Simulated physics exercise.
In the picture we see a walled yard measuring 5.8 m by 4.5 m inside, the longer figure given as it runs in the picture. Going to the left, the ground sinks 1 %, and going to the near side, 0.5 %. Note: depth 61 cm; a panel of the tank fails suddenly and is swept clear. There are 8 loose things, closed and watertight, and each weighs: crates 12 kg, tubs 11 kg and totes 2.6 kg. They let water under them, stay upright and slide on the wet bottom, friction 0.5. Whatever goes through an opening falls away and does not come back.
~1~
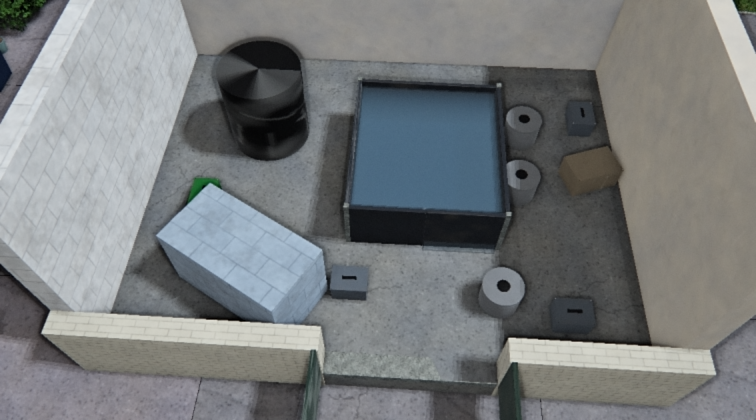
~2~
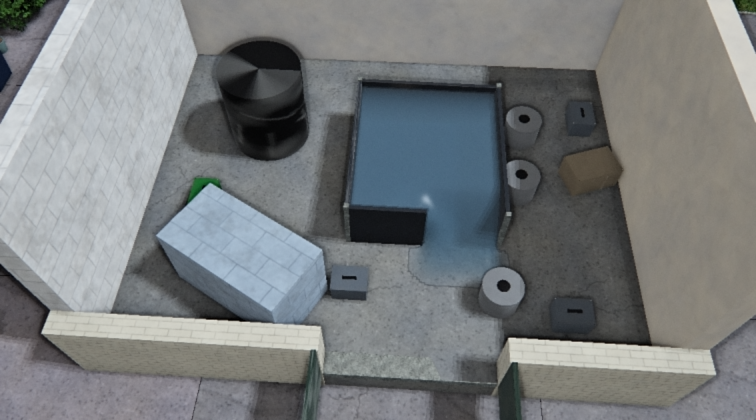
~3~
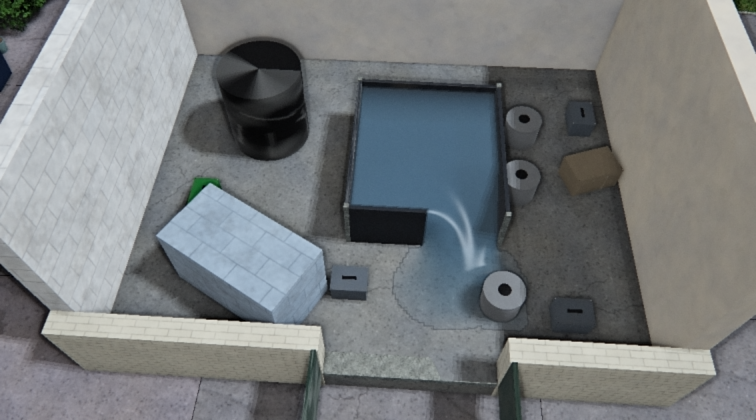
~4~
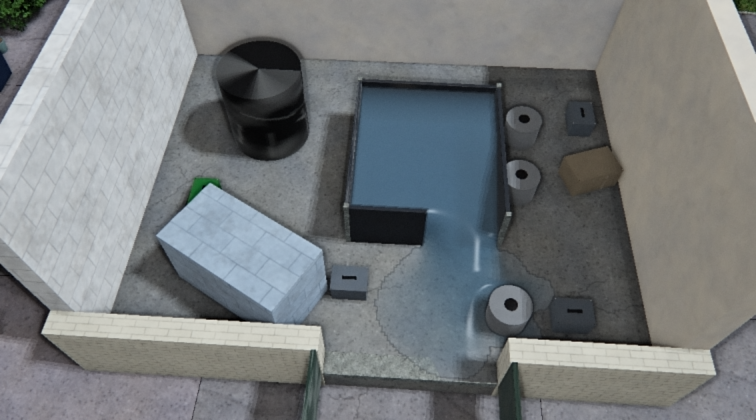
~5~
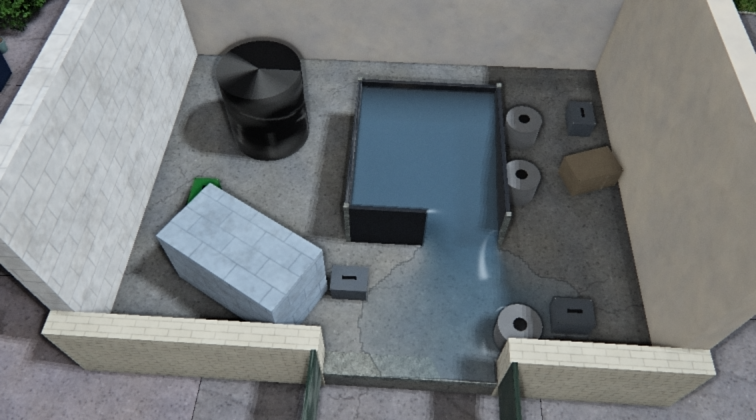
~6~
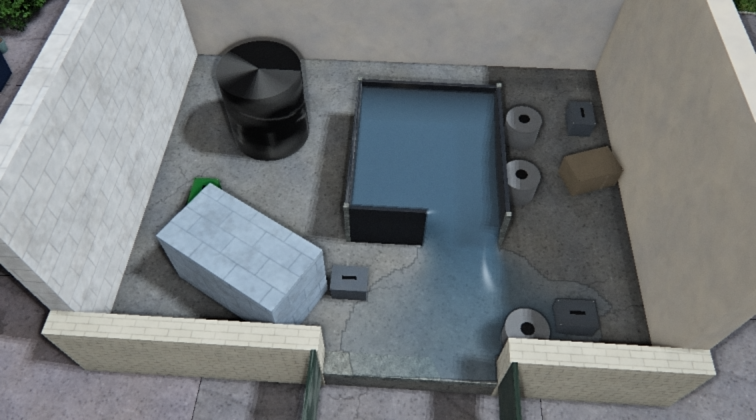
Water pours from a dark-walled tank through a gap at the right of its near side and spreads across the walled yard's floor, pushing a round grey tub toward the near wall while the other objects stay put.
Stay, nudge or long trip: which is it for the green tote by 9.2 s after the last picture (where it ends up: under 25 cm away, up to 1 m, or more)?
Observation: Green tote scarcely moves.
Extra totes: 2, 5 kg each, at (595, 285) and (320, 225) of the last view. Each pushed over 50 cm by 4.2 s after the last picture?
Taking them in order, they end up greater and smaller.
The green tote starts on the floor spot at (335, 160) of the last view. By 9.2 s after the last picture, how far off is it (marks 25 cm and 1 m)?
Outcome: It sits still.
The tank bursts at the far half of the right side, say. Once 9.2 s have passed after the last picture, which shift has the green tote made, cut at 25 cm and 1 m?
What happens next is that the green tote gets swept a long way.
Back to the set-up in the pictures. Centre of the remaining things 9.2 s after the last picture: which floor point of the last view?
Roughly at (404, 164).
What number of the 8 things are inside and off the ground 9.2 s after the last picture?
At that moment it comes to 3.
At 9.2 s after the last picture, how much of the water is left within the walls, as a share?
Around 46 % of the water.
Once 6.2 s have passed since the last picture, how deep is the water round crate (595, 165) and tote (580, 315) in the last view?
Depth approx. 8 cm / 4 cm.
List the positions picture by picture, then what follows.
The green tote at (203, 191) rests on the ground; water covers 3.3 m2; 0 of 8 have shifted, in the first frame.
The green tote at (203, 191) rests on the ground; water covers 3.8 m2; 0 of 8 have shifted, in the second frame.
The green tote at (203, 191), on the bottom; 4.3 m2 under water; 0 of 8 have shifted, in the third frame.
The green tote at (203, 191) rests on the ground; water covers 5.2 m2; 1 of 8 have shifted, in the fourth frame.
The green tote at (203, 191), on the bottom; 5.8 m2 under water; 1 of 8 have shifted, in the fifth frame.
The green tote at (203, 191) rests on the ground; water covers 6.4 m2; 1 of 8 have shifted, in the sixth frame.
Then, 1.2 s after the last picture the green tote is near (203, 191), 0.0 m from its start, aground; 0 of 8 are out; 1 afloat.
Then, 3.8 s after the last picture the green tote is near (203, 191), 0.0 m from its start, aground; 0 of 8 are out; 4 afloat.
Then, 6.2 s after the last picture the green tote is near (203, 191), 0.0 m from its start, aground; 0 of 8 are out; 4 afloat.
Then, 9.2 s after the last picture the green tote is near (203, 191), 0.0 m from its start, aground; 0 of 8 are out; 3 afloat.
